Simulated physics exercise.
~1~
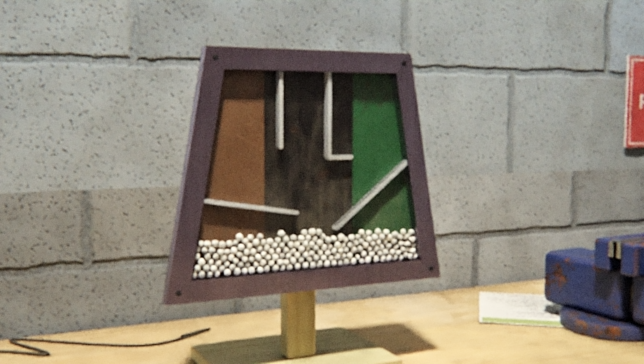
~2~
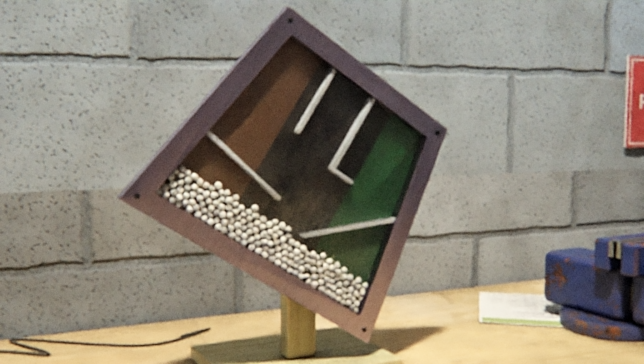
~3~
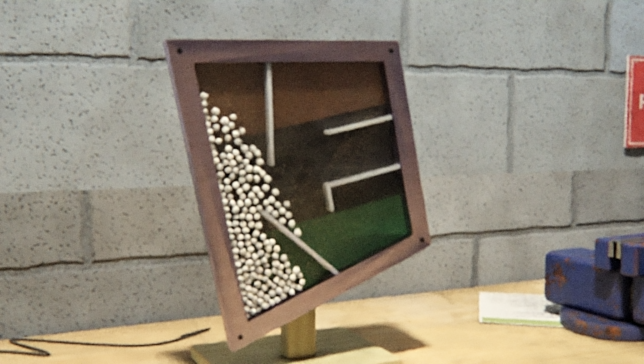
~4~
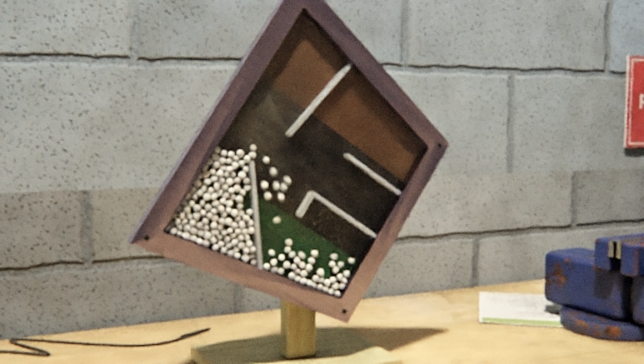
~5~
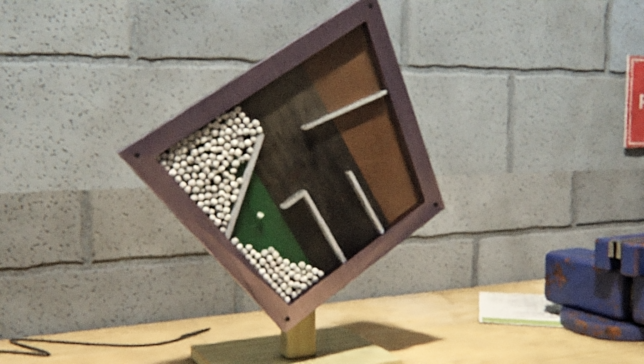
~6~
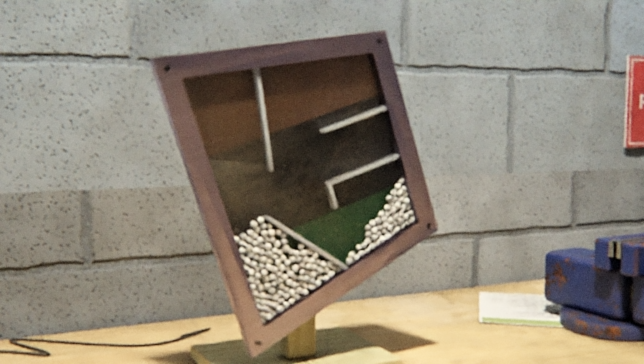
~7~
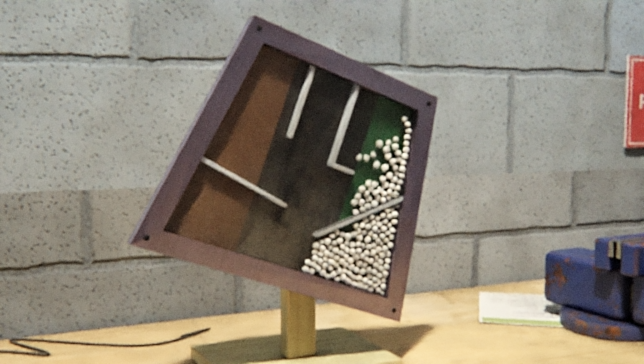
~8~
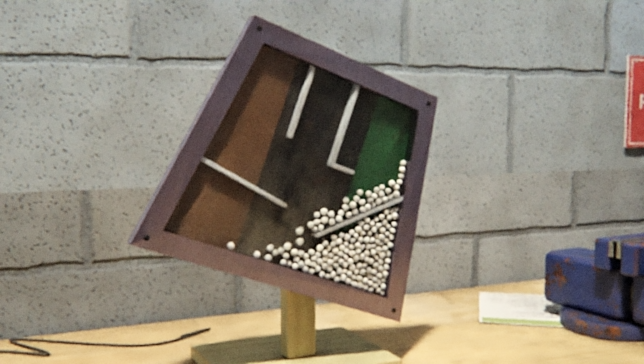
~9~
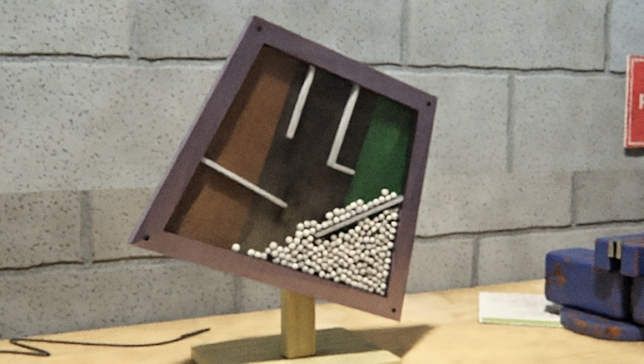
Workbench by block wall, tilting case turning clockwise then mostly back, white beads spilling around a bar and settling mainly over green.
